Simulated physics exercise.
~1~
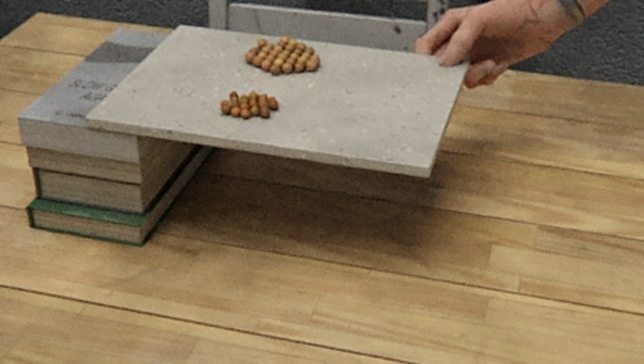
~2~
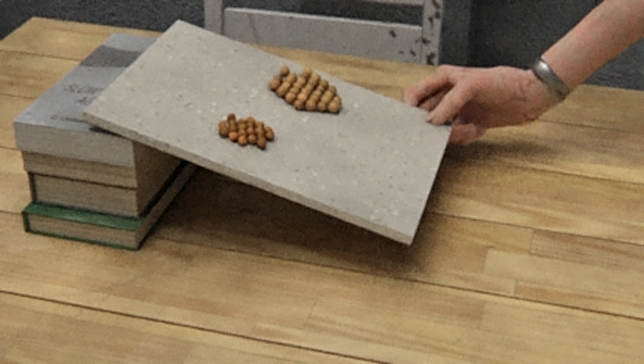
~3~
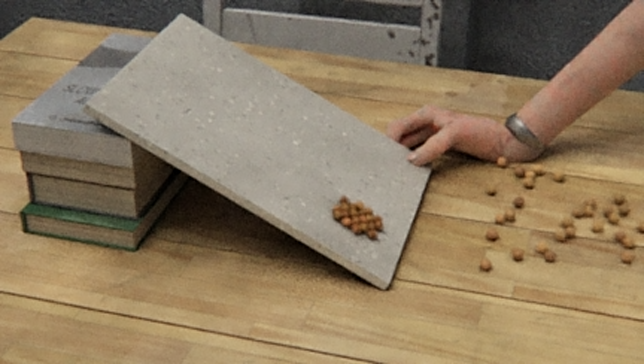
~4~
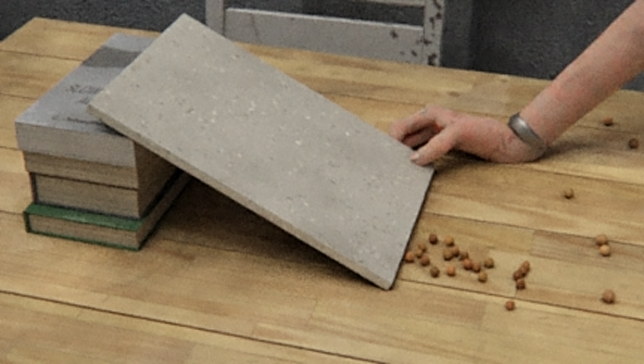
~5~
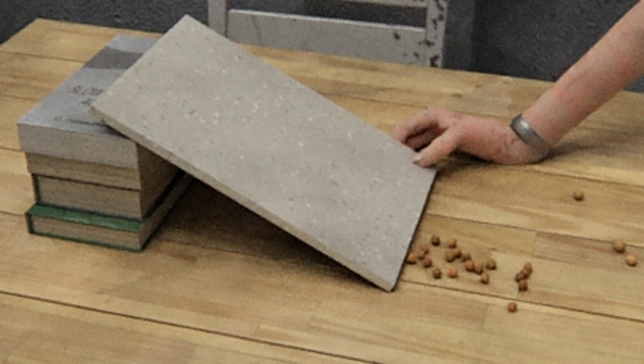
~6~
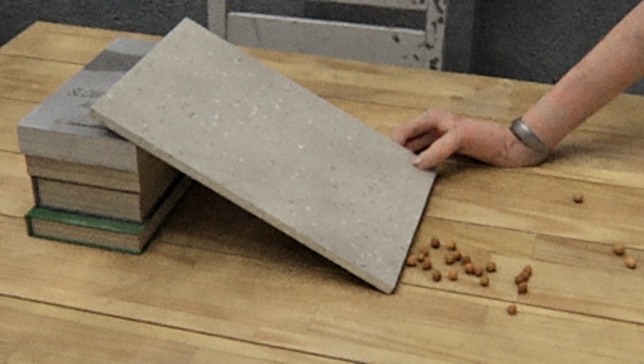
A grey board holding two clusters of small brown balls was lowered by a hand at its right end, the other end propped on books, until the far cluster rolled widely across the wooden table and the near one slid off, stopping close by.
